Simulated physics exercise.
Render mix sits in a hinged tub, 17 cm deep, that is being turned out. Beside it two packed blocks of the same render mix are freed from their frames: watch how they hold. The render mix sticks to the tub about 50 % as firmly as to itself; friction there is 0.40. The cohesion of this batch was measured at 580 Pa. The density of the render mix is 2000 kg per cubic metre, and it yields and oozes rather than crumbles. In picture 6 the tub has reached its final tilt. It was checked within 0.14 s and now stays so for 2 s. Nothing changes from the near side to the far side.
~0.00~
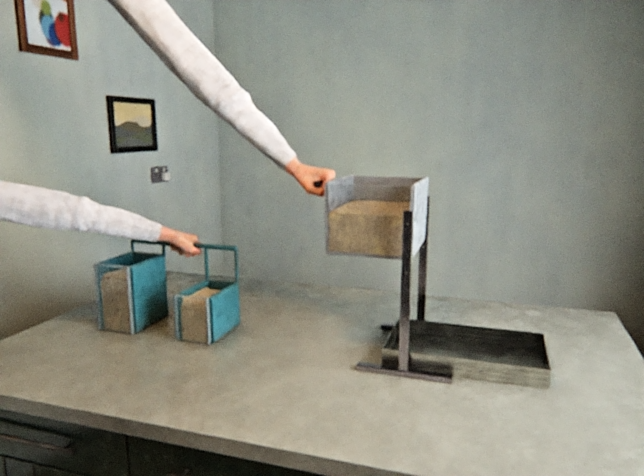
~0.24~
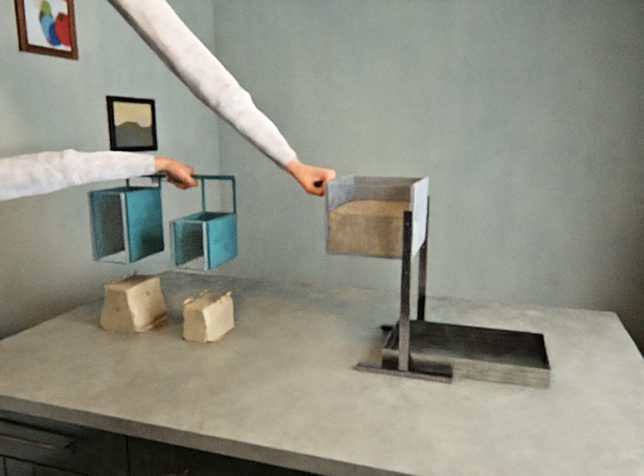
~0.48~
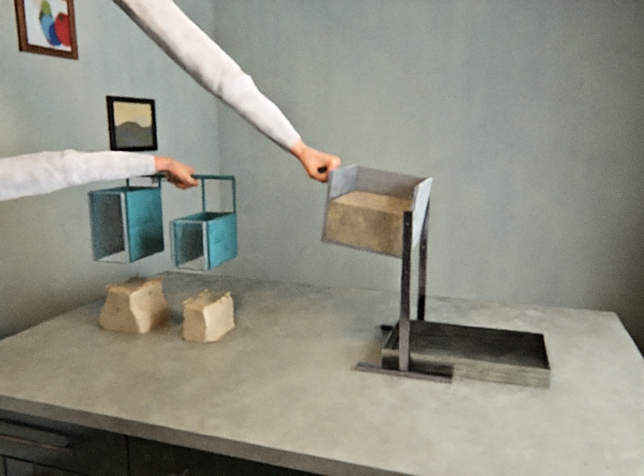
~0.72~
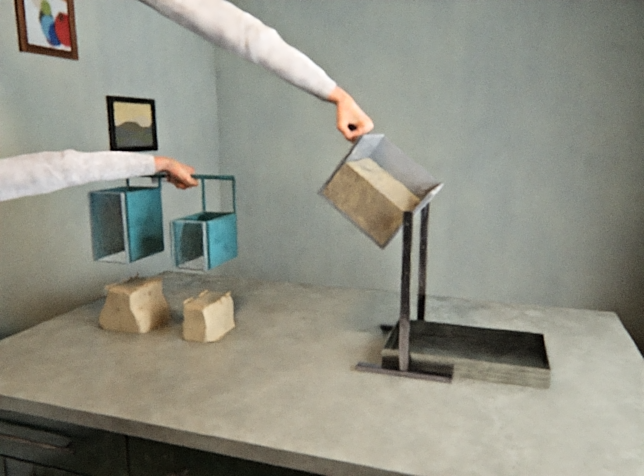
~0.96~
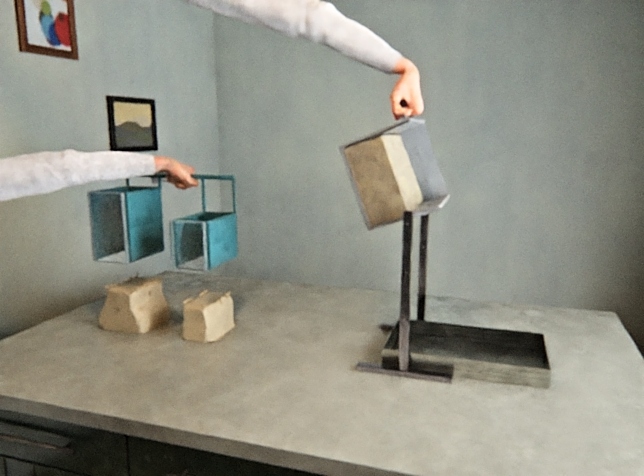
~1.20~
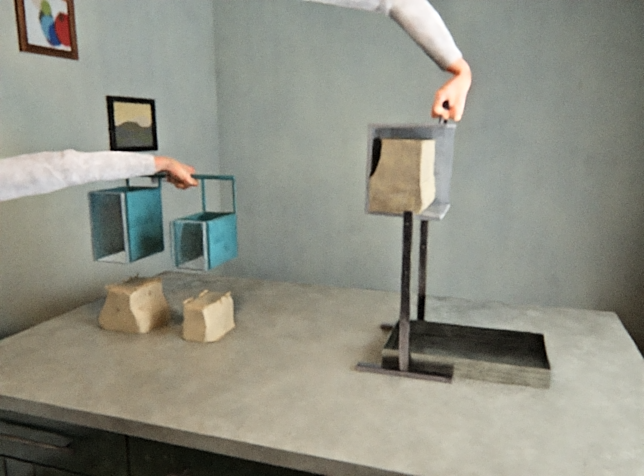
Grey tub of beige mix tilting clockwise on a stand under one hand, after another hand lifts teal moulds off two blocks.
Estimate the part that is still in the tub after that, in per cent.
About 54 %.
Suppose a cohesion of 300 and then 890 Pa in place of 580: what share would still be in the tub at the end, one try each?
In that order: 55 %, 50 %.
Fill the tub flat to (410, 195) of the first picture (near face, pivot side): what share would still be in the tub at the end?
In that case some 40 per cent.
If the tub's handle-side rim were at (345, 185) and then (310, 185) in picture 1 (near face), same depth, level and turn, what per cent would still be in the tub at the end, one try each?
In turn about 100 %, 50 %.
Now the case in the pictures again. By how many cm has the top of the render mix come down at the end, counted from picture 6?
Roughly 9 cm.
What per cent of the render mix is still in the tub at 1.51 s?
Near 80 %.
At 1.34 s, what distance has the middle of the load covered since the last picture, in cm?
About 4 cm.
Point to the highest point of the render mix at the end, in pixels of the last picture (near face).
At about (394, 176).
After 1.34 s, the tub is at 91 degrees and holds 100 %.
After 1.51 s, the tub is at 91 degrees and holds 78 %.
After 1.68 s, the tub is at 91 degrees and holds 59 %.
After 1.85 s, the tub is at 91 degrees and holds 54 %.
After 3.20 s, the tub is at 91 degrees and holds 54 %.
